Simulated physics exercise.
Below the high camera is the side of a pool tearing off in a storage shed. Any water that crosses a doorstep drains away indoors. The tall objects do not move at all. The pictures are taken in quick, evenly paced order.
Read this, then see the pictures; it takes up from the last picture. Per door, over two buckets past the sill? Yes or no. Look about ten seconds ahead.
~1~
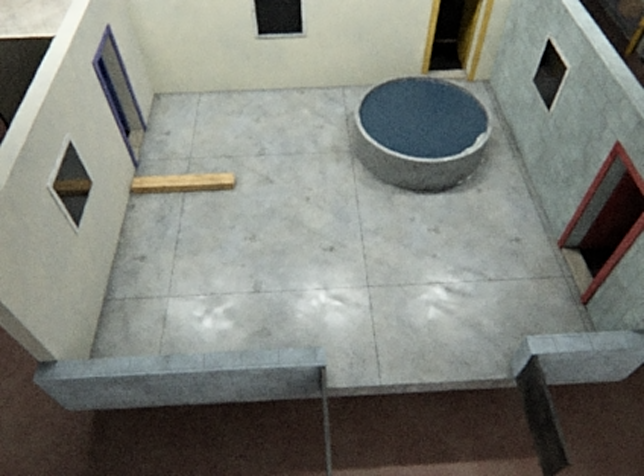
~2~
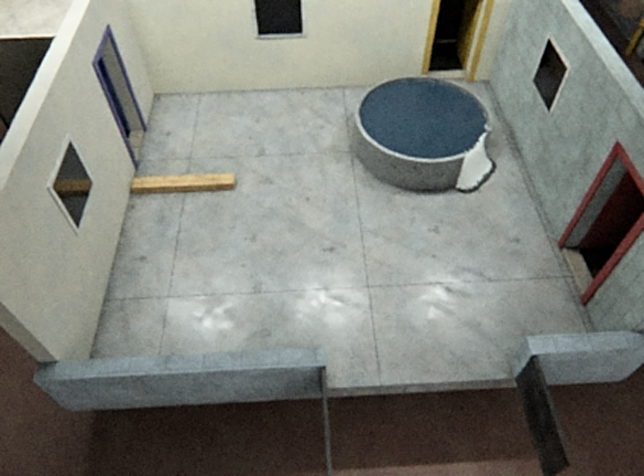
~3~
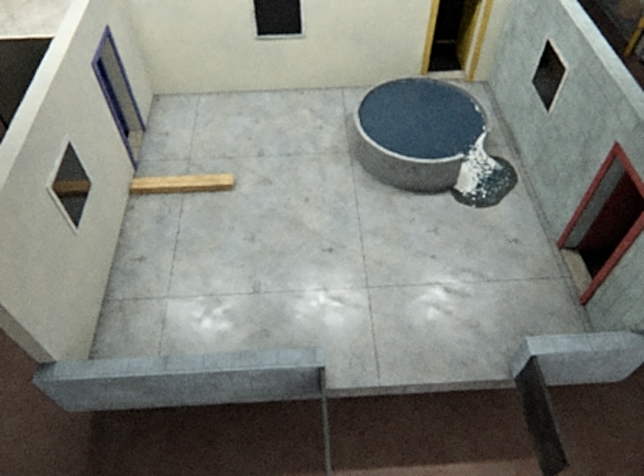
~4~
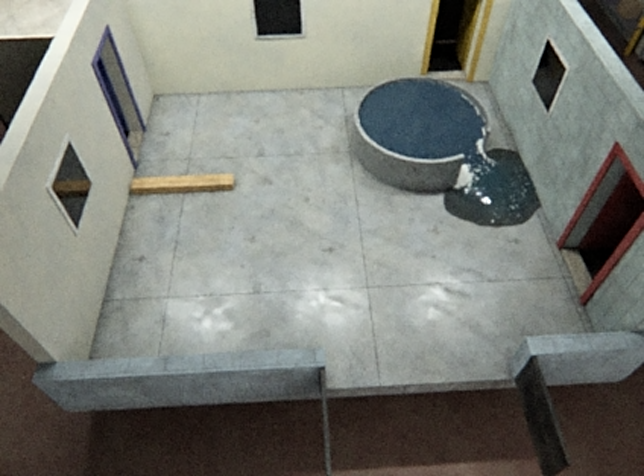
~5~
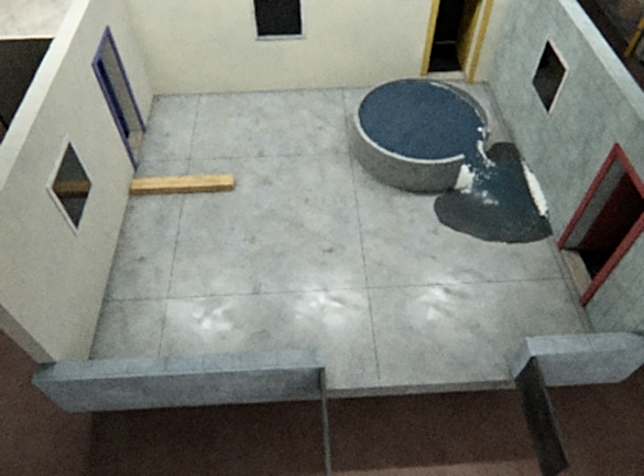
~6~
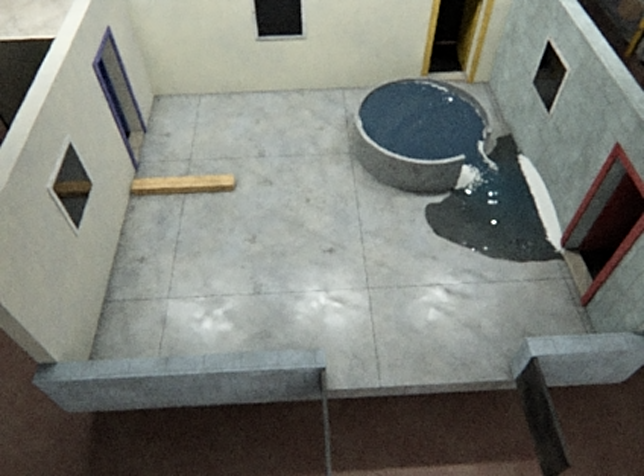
Yellow door no, red door yes, blue door no.
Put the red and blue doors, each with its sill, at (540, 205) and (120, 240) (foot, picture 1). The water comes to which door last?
Last: The blue one.
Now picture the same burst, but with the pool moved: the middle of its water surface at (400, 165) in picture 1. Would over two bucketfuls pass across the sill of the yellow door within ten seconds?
Looking at the yellow door, it comes in lower.
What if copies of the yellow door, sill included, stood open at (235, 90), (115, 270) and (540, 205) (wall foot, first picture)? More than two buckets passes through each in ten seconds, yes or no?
The three come out short, short and over.
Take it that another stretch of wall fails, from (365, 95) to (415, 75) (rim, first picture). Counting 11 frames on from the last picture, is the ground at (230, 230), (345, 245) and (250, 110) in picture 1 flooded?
First kept bare, second kept bare, third soaked through.
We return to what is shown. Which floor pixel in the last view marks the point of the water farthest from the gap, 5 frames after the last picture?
The front's farthest point is close to (602, 357).
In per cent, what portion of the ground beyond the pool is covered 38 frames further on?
My estimate is near 60 per cent.
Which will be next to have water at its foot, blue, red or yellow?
Answer: The one in red.
A moment on, water covers 15 % of the floor; the yellow door not reached, the red door under two buckets in, the blue door not reached.
Next, water covers 20 % of the floor; the yellow door not reached, the red door under two buckets in, the blue door not reached.
Then, water covers 30 % of the floor; the yellow door wet at the sill, nothing in, the red door over two buckets in, the blue door not reached.
Later, water covers 60 % of the floor; the yellow door under two buckets in, the red door over two buckets in, the blue door not reached.
In the end, water covers 85 % of the floor; the yellow door under two buckets in, the red door far over two buckets in, the blue door wet at the sill, nothing in.
